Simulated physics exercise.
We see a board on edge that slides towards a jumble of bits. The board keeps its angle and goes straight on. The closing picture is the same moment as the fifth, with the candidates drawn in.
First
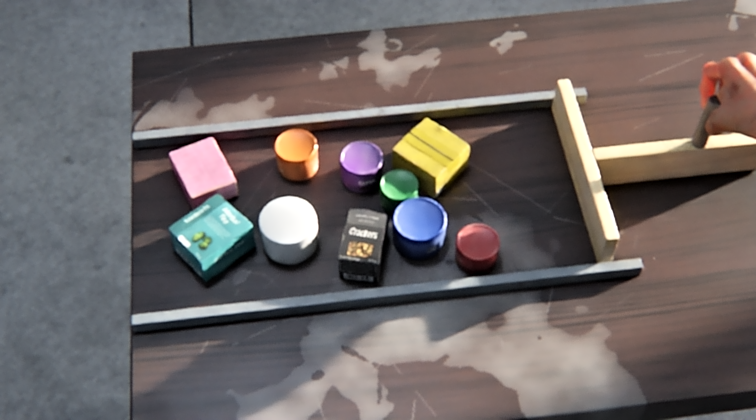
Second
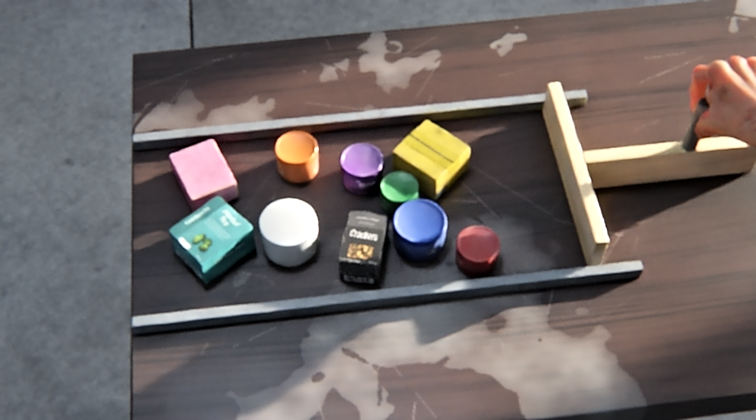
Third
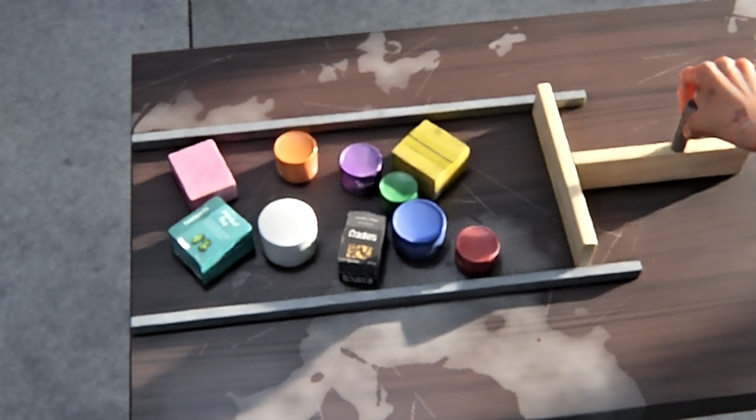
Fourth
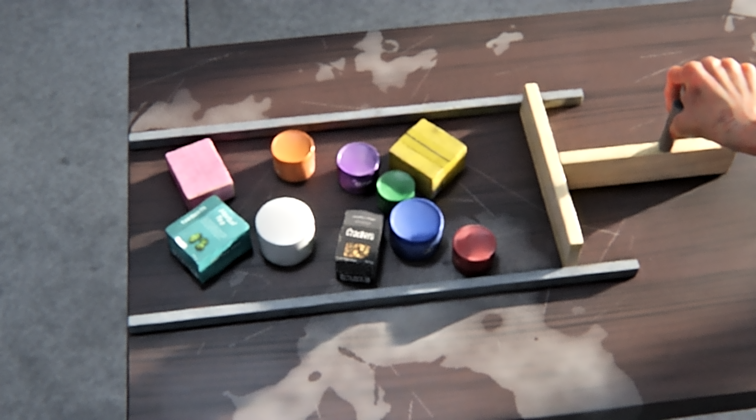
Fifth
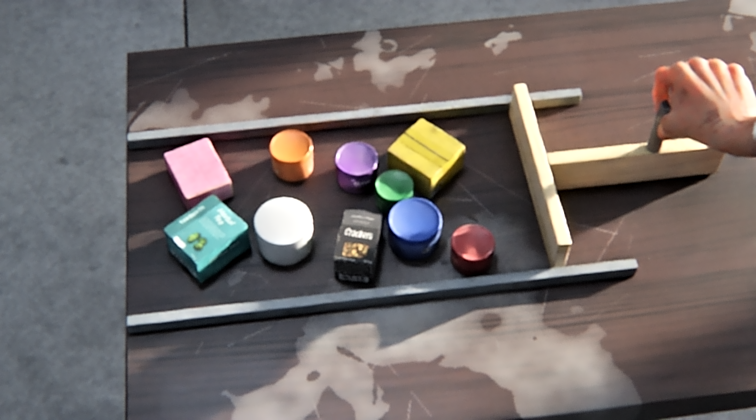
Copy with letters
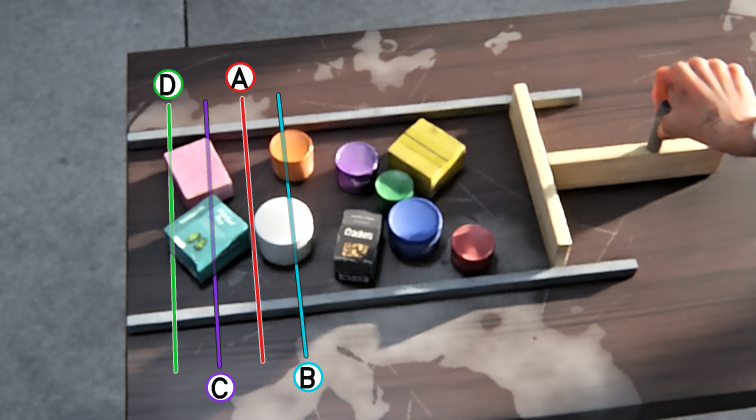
A hand slides a wooden board slowly left between two rails toward unmoving colourful objects.
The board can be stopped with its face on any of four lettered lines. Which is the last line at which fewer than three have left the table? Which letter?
It can go as far as A.
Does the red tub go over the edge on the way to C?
No.
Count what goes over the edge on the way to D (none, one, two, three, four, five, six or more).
In all, six or more.
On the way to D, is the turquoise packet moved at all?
Yes.
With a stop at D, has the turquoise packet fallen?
By then, yes.
On the marked copy, A at (252, 218); B at (291, 214); C at (212, 222); D at (172, 227).
With A. Early on, board (439, 170); red tub (423, 261); black packet (347, 244).
Further on, board (334, 181); turquoise packet (168, 250); pink block (195, 173).
At the end, board (254, 190); pink block (125, 171); white pot (126, 216); none fallen.
As for the rest, B is within the limit but short; C drops three; D drops six.
